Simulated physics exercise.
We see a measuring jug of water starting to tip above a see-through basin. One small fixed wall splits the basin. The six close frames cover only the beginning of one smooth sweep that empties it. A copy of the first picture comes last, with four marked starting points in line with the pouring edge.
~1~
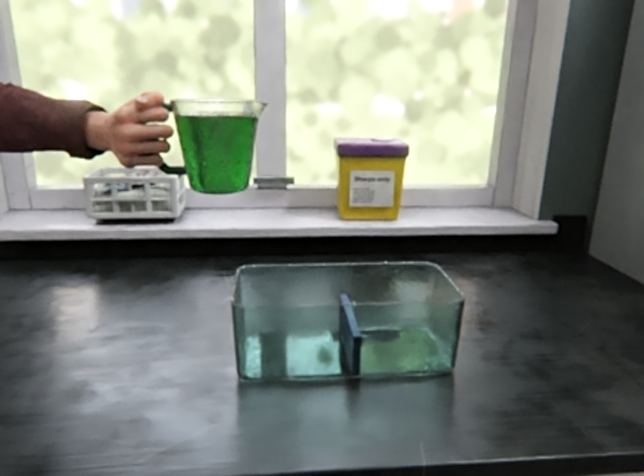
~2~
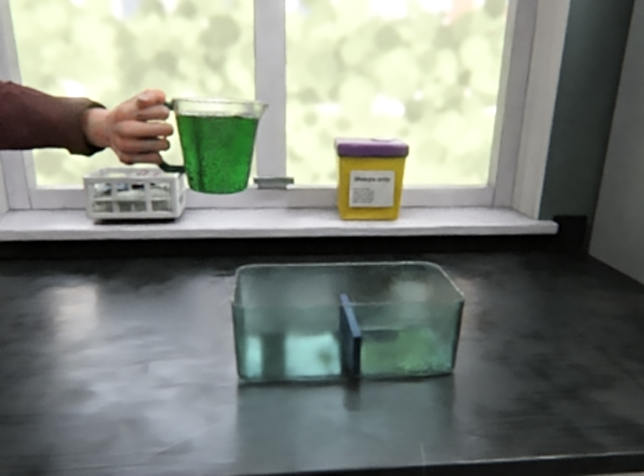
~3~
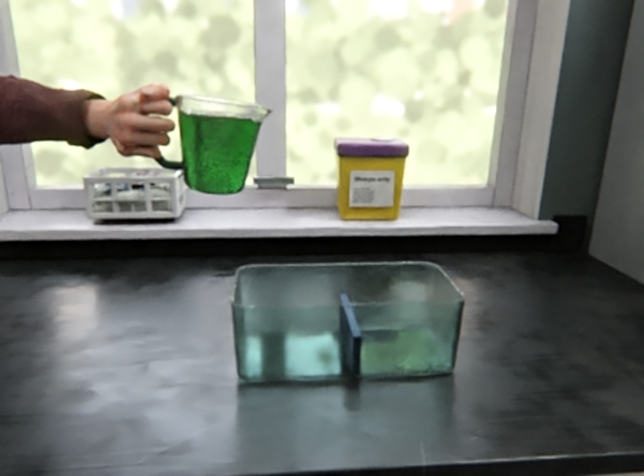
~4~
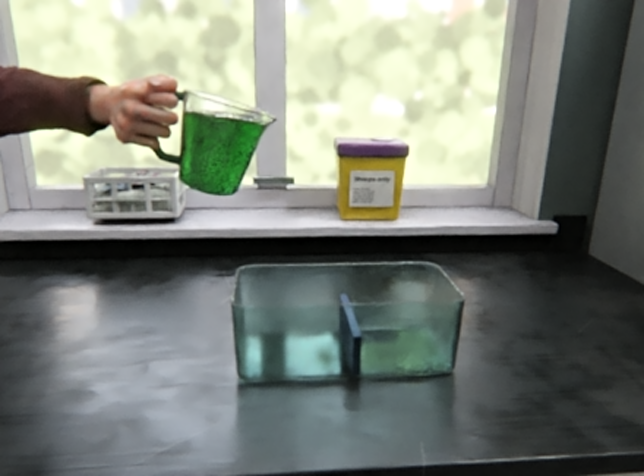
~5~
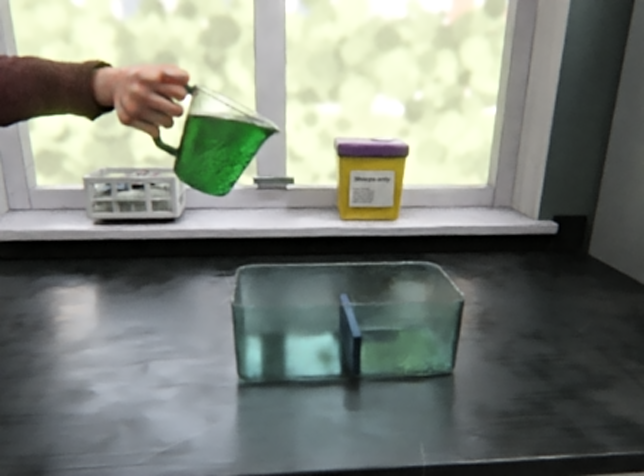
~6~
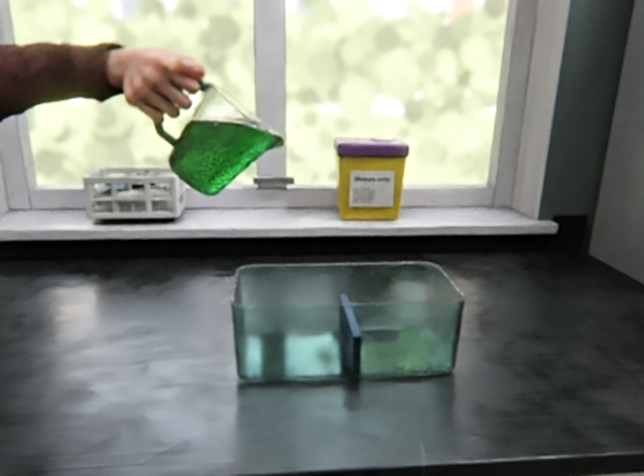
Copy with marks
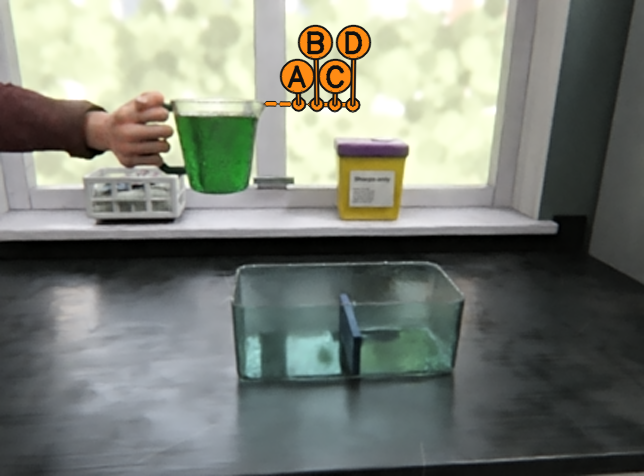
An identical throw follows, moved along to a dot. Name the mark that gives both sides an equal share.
B works best here.
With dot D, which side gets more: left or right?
More ends on the right.
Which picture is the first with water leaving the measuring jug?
In picture 6.
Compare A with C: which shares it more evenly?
The answer is A.
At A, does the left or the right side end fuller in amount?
The left one.
On the marked copy, A at (298, 104); B at (316, 104); C at (334, 104); D at (352, 104).
For dot A, about 65 % ends left of the wall and 25 % right of it; 10 % is lost outside.
For dot B, about 50 % ends left of the wall and 44 % right of it; 6 % is lost outside.
For dot C, about 15 % ends left of the wall and 78 % right of it; 7 % is lost outside.
For dot D, about 6 % ends left of the wall and 85 % right of it; 9 % is lost outside.
